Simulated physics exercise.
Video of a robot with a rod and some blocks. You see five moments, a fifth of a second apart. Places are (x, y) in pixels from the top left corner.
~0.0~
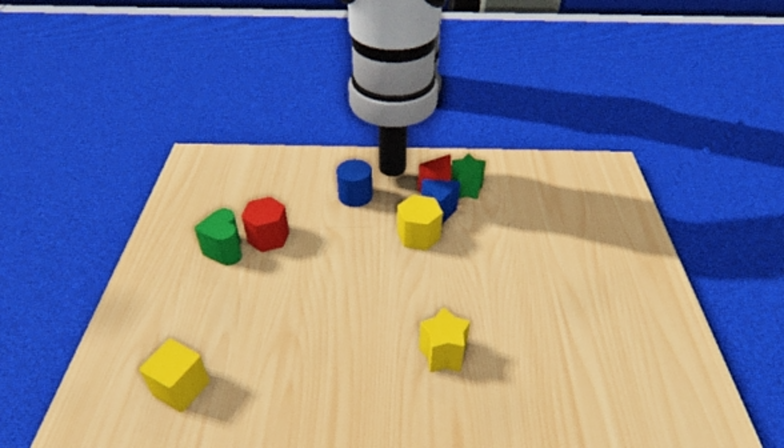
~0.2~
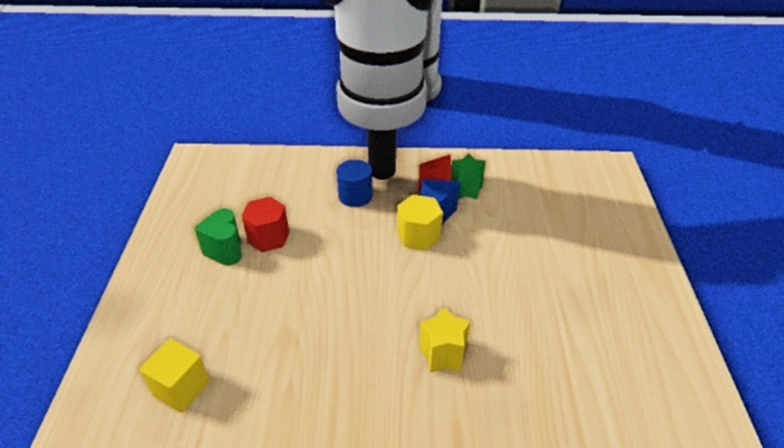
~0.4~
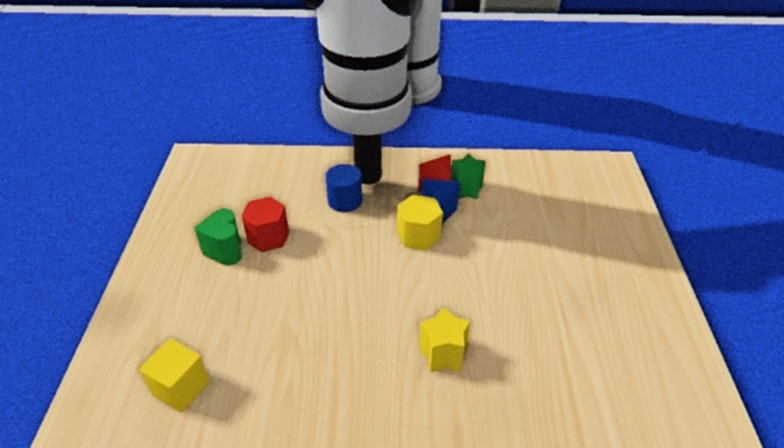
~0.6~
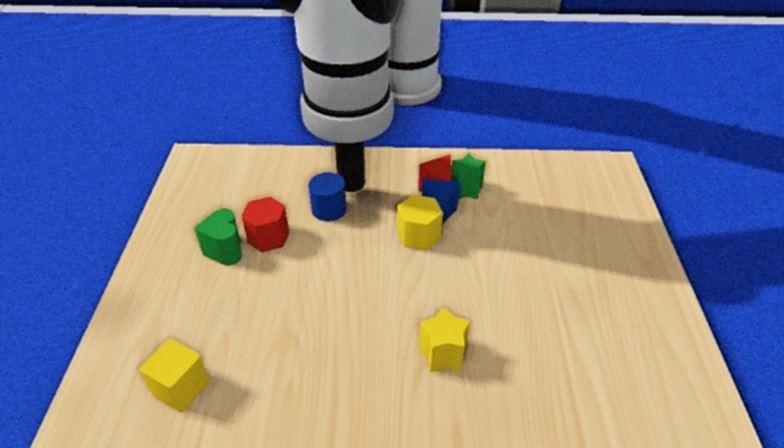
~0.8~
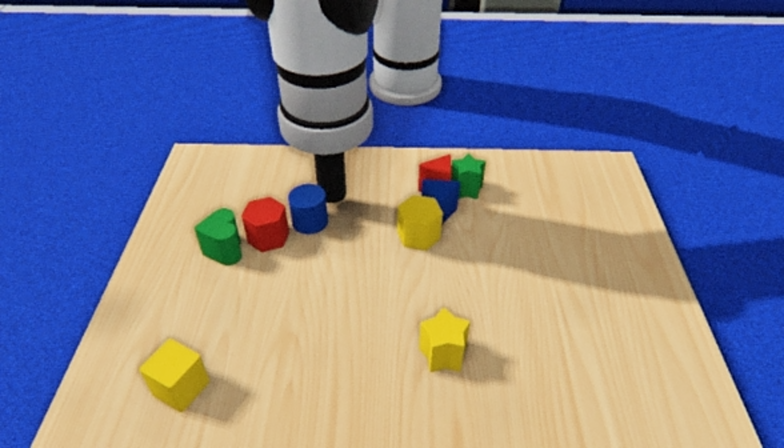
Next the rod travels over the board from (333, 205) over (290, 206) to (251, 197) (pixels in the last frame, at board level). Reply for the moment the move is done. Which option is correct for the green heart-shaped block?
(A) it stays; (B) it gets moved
It's A.
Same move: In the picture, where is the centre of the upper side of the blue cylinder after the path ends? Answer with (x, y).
My prediction: (292, 204).
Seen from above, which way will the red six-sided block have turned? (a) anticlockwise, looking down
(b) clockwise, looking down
Answer: B.
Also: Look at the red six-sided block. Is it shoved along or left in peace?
It's moved.
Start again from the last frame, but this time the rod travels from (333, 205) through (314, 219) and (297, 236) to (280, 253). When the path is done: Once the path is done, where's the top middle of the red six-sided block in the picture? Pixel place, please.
It will likely be found at (237, 230).
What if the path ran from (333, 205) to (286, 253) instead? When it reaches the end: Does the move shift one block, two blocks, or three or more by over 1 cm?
Count: 3 or more.
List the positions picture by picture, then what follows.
In the first frame, rod tip at (393, 170); block tops, green heart-shaped block at (218, 224); red six-sided block at (263, 210); blue cylinder at (354, 169).
In the second frame, rod at (382, 173); blocks unchanged.
In the third frame, rod at (368, 177); blue cylinder at (343, 174).
In the fourth frame, rod at (352, 185); blue cylinder at (327, 183).
In the fifth frame, rod at (333, 195); green heart-shaped block at (218, 224); red six-sided block at (263, 210); blue cylinder at (307, 195).
The first path, step by step. One third of the way, rod at (303, 198); red six-sided block at (255, 217), turned 30° clockwise; blue cylinder at (292, 204).
Two thirds of the way, rod at (275, 193); red six-sided block at (255, 217), turned 30° clockwise; blue cylinder at (292, 204).
At the end, rod at (249, 187); green heart-shaped block in place; red six-sided block at (255, 217), turned 30° clockwise; blue cylinder at (292, 204).
